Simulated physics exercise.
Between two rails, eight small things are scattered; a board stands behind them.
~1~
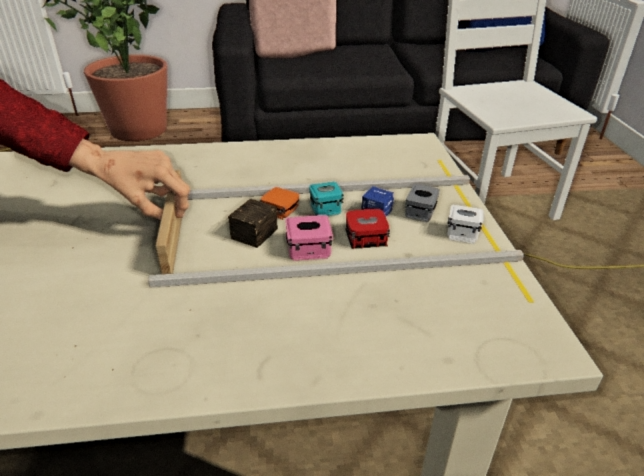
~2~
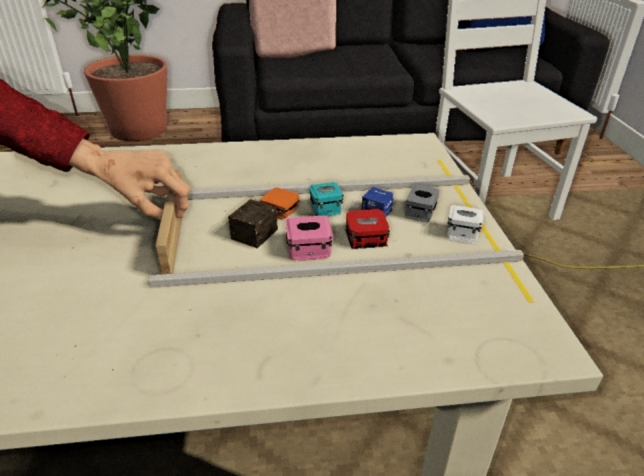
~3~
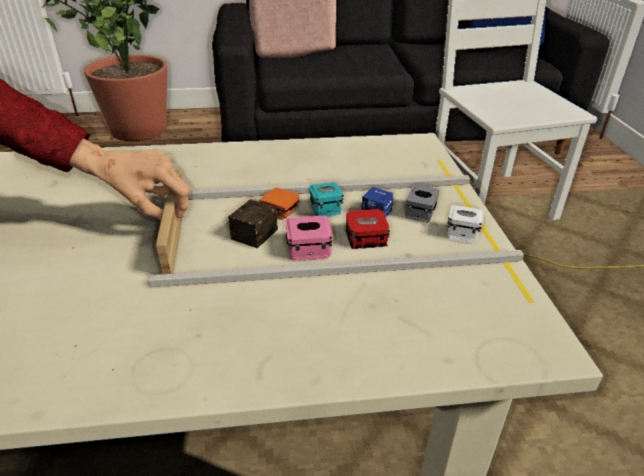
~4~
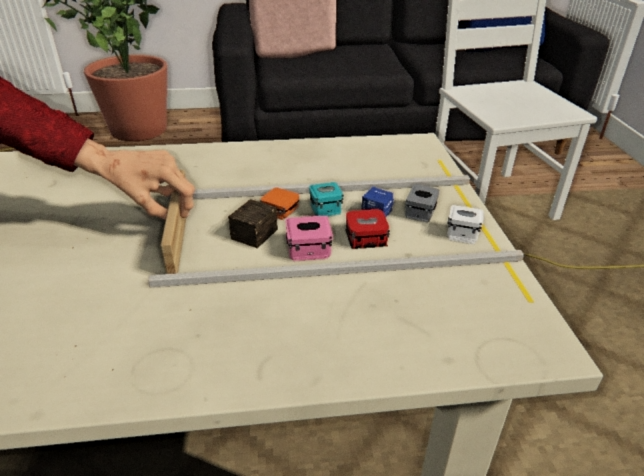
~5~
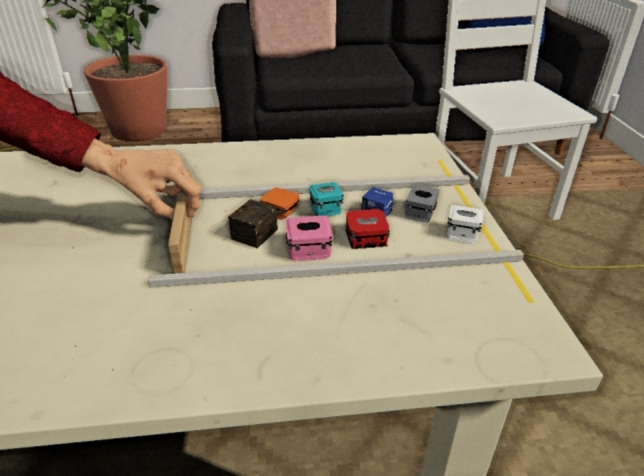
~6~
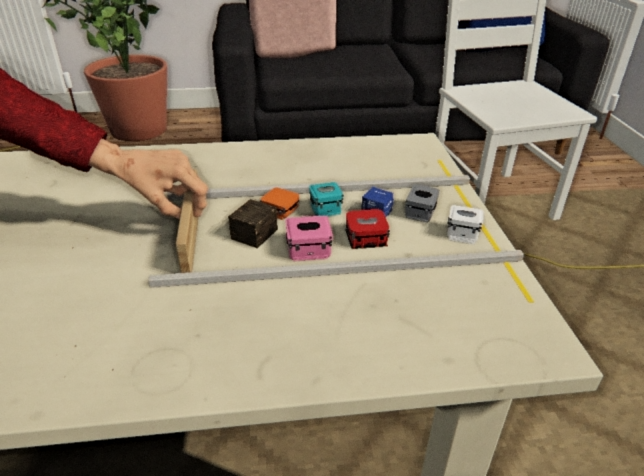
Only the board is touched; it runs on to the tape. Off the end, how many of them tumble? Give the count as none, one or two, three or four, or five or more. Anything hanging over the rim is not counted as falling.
The count is five or more.
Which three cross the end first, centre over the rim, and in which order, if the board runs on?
First the grey case, next the blue box, then the red case.
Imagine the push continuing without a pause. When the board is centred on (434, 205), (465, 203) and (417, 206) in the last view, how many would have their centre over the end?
Past the end: 2, 5 and 1.
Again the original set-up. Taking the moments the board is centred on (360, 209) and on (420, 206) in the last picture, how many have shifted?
7, then 8.
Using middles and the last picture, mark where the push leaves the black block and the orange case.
Okay, so first (491, 203), and next (475, 188).
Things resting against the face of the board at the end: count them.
It's 2.
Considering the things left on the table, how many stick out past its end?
That adds up to 2.
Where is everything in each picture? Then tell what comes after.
In the first frame, white case (465, 224); grey case (422, 203); blue box (378, 203); board (172, 220); tape (477, 218).
In the second frame, grey case (422, 204); board (172, 220).
In the third frame, blue box (377, 204); black block (254, 223).
In the fourth frame, white case (465, 224); orange case (281, 204).
In the fifth frame, grey case (422, 204); red case (367, 229).
In the sixth frame, white case (465, 224); grey case (422, 204); blue box (377, 204); board (190, 219); tape (477, 218).
A little later, none off yet; white case at rest near (465, 224); grey case at rest near (422, 204); blue box shifted a little near (391, 202).
When it is over, the number that fall off is five or more; down, pink case, turquoise case, red case, blue box, grey case and white case.
